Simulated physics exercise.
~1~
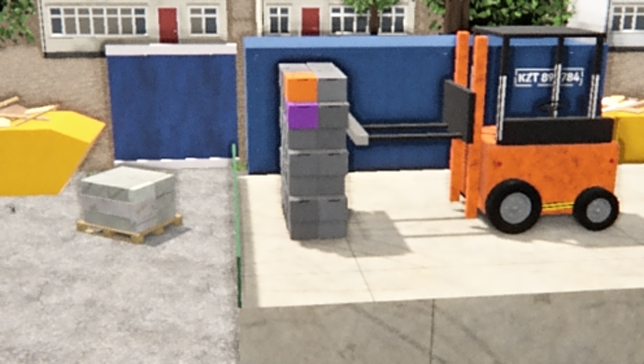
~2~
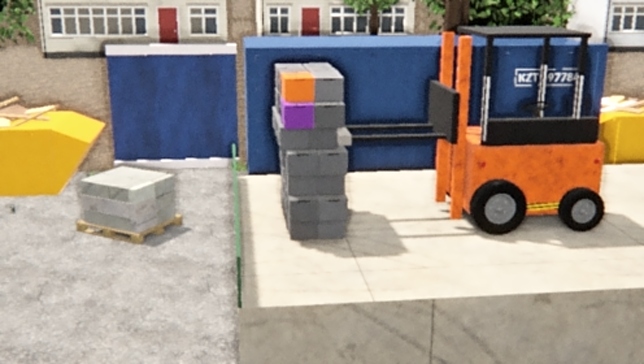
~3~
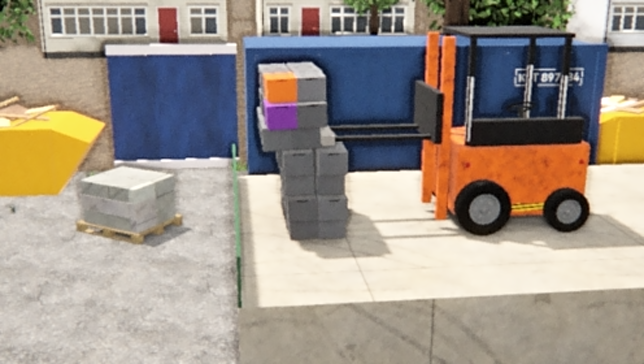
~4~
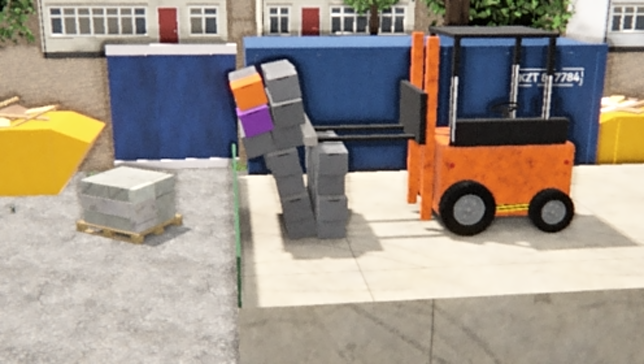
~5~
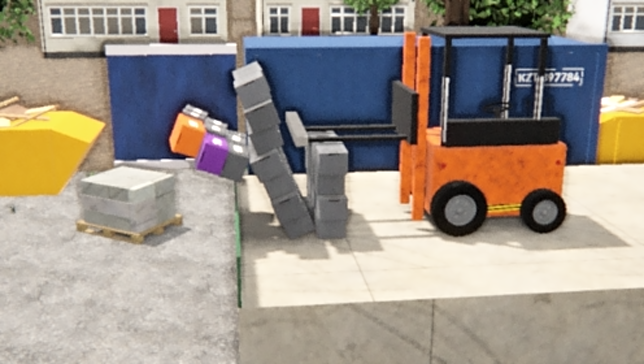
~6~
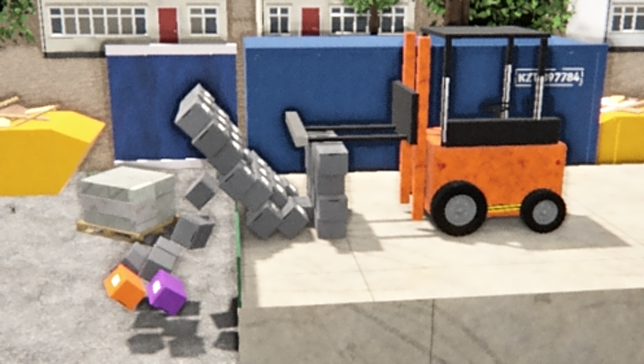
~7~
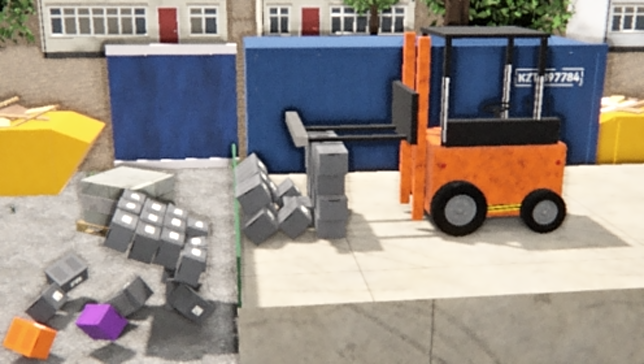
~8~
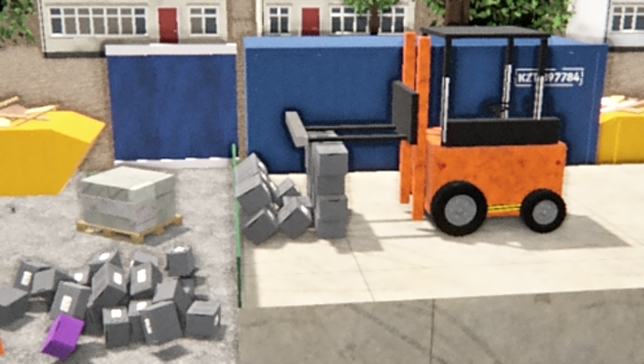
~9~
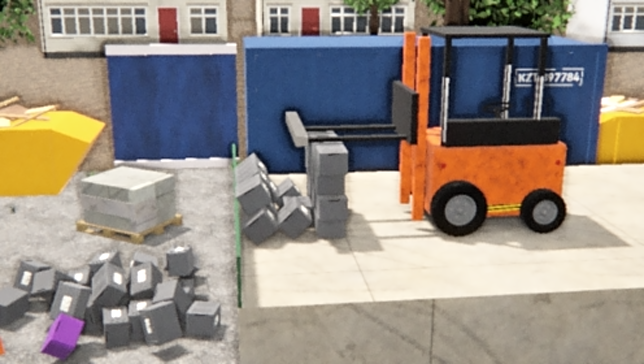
An orange forklift rolls left across a raised concrete platform, seen from the side, its level beam reaching toward a tall stack of grey boxes with one orange and one purple near the top. A blue container stands behind, and a loaded pallet and yellow skip sit on the gravel at left. The beam shoves the upper boxes left until the stack leans and splits, and the forklift stops. The orange and purple boxes topple first over the edge, and many grey ones pour after them. Boxes end scattered on the gravel, while a short upright column and some tilted boxes remain on the platform.
